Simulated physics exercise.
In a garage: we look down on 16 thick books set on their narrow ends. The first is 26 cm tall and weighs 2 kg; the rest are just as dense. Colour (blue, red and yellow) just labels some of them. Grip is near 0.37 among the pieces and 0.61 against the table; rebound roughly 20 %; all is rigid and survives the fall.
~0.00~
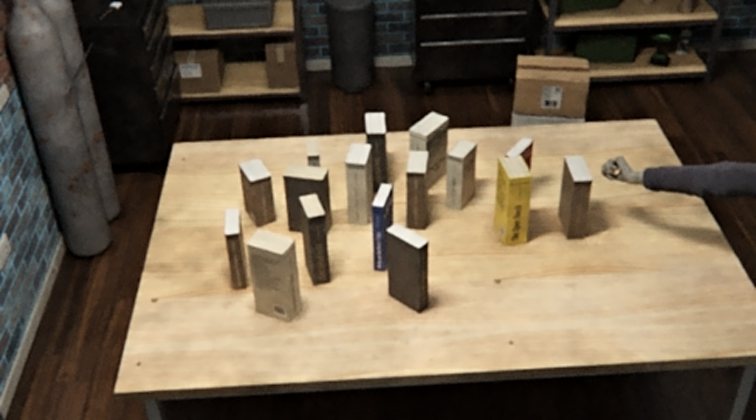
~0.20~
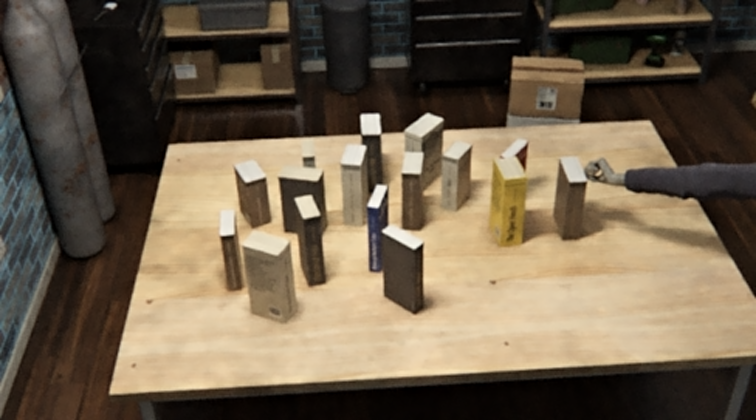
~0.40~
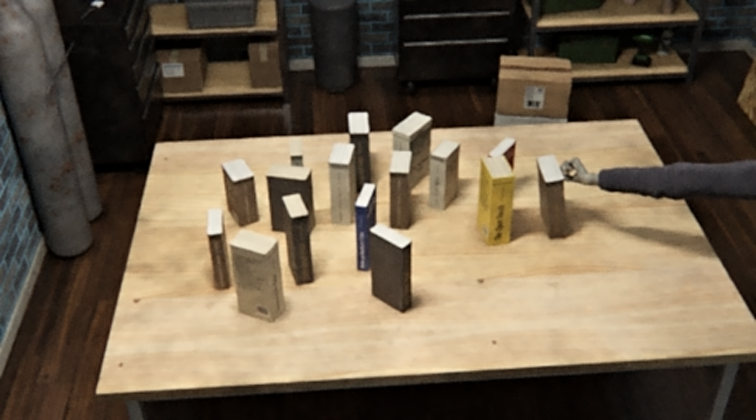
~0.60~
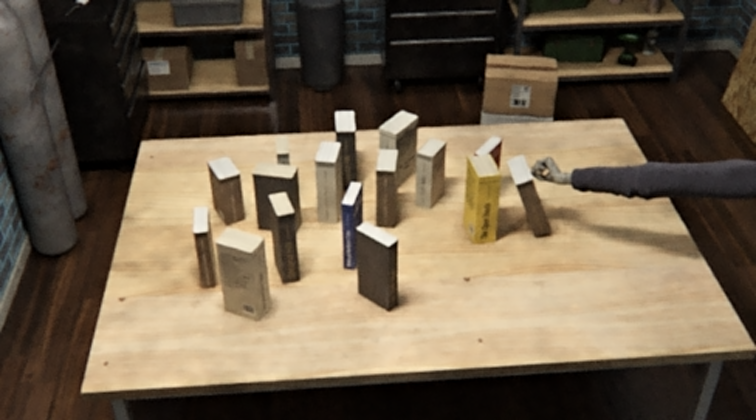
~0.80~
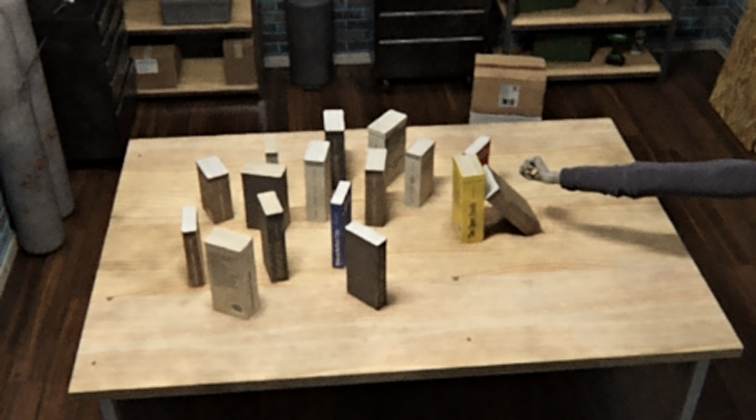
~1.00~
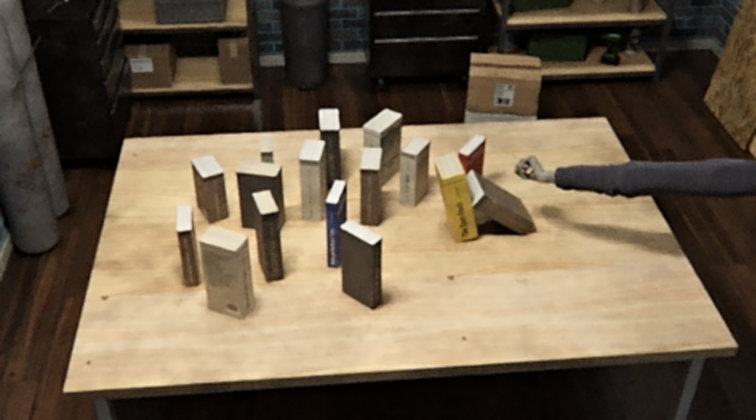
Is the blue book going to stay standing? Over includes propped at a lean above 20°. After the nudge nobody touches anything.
That book stays standing.
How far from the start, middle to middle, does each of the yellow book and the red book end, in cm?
Moved: Yellow 20, red 0.
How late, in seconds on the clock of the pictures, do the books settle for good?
Around 1.5 s.
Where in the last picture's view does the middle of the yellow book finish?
Near (411, 228).
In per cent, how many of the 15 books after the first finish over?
Roughly 5 per cent of them.
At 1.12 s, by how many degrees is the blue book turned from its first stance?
About 0°.
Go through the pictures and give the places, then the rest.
In the first frame (we follow the side turned to the camera; the camera pans a little), finger (607, 170) 6 cm from the first book; blue book (378, 240); yellow book (518, 212); red book (519, 148); no other piece has moved.
In the second frame, finger (589, 172) 12 mm from the first book; blue book (374, 241).
In the third frame, finger (563, 171) pushing; blue book (362, 240); no other piece has moved.
In the fourth frame, finger (537, 171) pushing; blue book (348, 238); no other piece has moved.
In the fifth frame, finger (525, 170) stopped; blue book (337, 237); no other piece has moved.
In the sixth frame, finger (520, 169) stopped; blue book (332, 237); yellow book (461, 209) tipped 13°; red book (472, 145); one has shifted.
Around 1.12 s, 1 of the 15 other books over; blue book unmoved; yellow book tipped 25°.
Around 1.24 s, 1 of the 15 other books over; blue book unmoved; yellow book tipped 50°.
Around 1.36 s, 1 of the 15 other books over; blue book unmoved; yellow book lying flat.
Finally (1.7 s), 1 of the 15 other books over; blue book unmoved; yellow book lying flat; red book unmoved. 14 left standing. Seen by the last camera, middles, blue book near (337, 225), yellow book near (411, 228).
